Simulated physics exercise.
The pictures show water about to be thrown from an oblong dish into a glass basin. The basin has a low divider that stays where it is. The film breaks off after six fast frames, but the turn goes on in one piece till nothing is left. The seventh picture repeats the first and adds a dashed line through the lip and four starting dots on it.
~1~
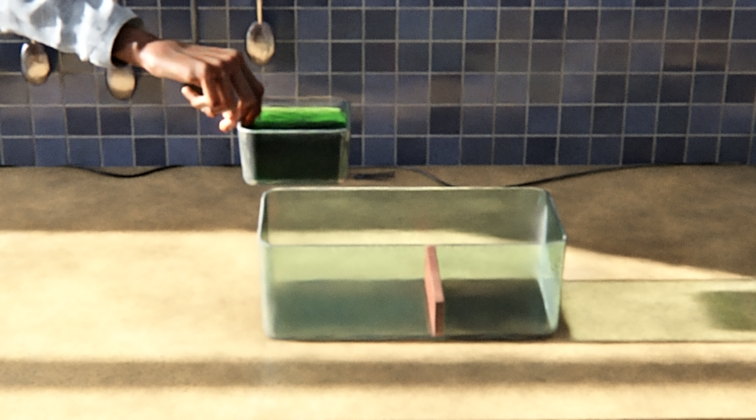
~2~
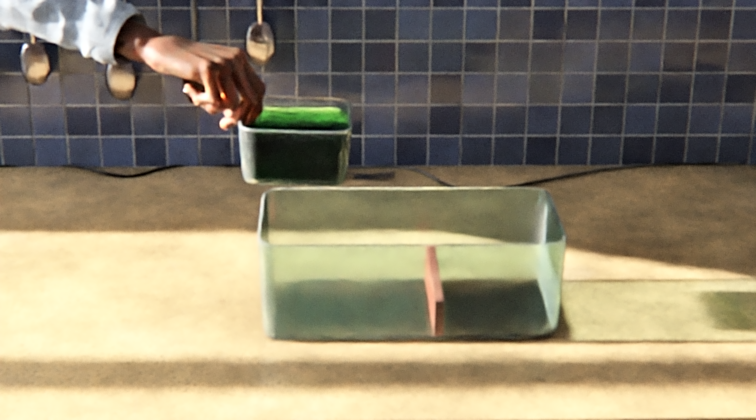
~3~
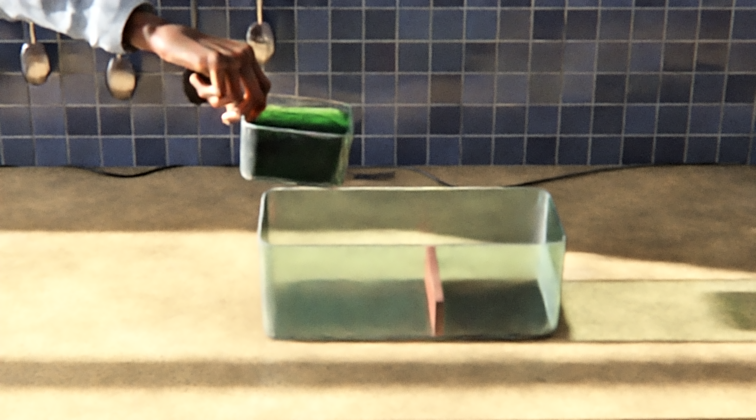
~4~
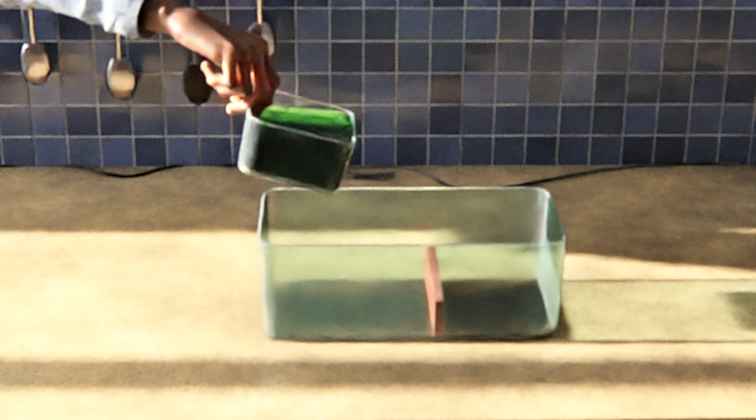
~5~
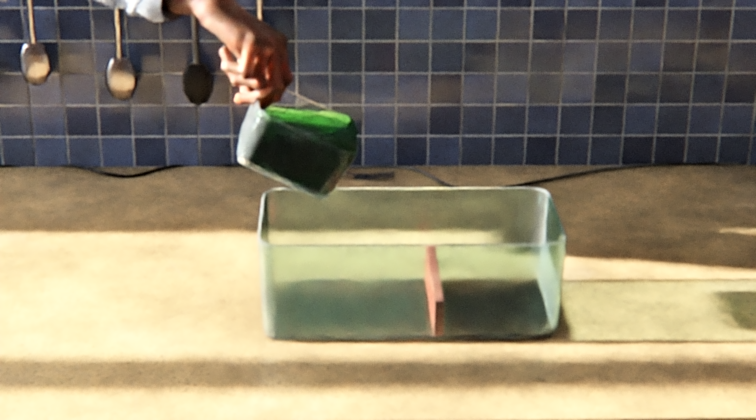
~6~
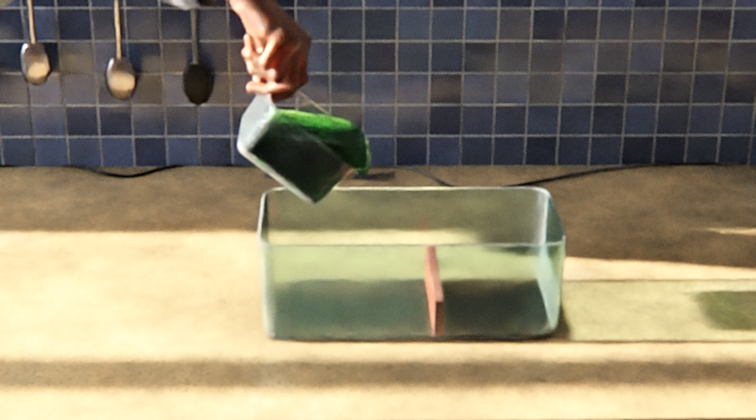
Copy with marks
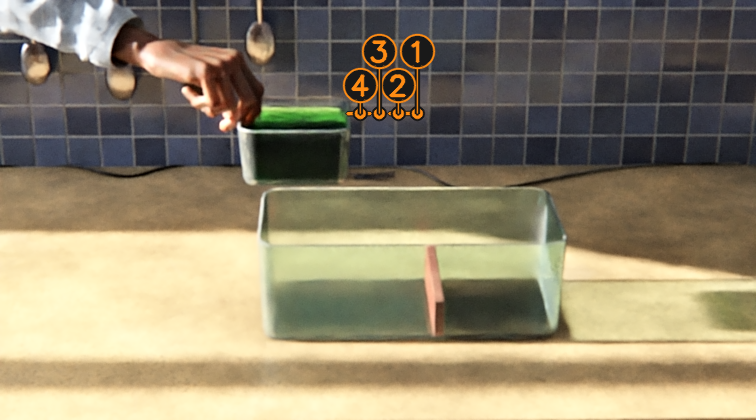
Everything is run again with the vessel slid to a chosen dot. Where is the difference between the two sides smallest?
Go for 2.
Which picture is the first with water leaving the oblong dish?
Picture 5.
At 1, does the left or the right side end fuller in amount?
The right side.
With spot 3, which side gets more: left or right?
The left side.
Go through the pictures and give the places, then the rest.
Upright, lip at (348, 113); basin from (264, 336) to (557, 334); top of the wall at (435, 271); nothing has left yet.
Upright, lip at (348, 115); nothing has left yet.
Tipped about 7°, lip at (351, 119); nothing has left yet.
Tipped about 15°, lip at (353, 127); nothing has left yet.
Tipped about 26°, lip at (355, 138); water is over the lip, down to (355, 138).
Tipped about 39°, lip at (354, 150); water is over the lip, down to (358, 161).
On the marked copy, 1 at (417, 113); 2 at (398, 113); 3 at (379, 113); 4 at (360, 113).
For spot 1, about 30 % ends left of the wall and 69 % right of it.
For spot 2, about 48 % ends left of the wall and 51 % right of it.
For spot 3, about 74 % ends left of the wall and 23 % right of it; 3 % is lost outside.
For spot 4, about 92 % ends left of the wall and 6 % right of it.
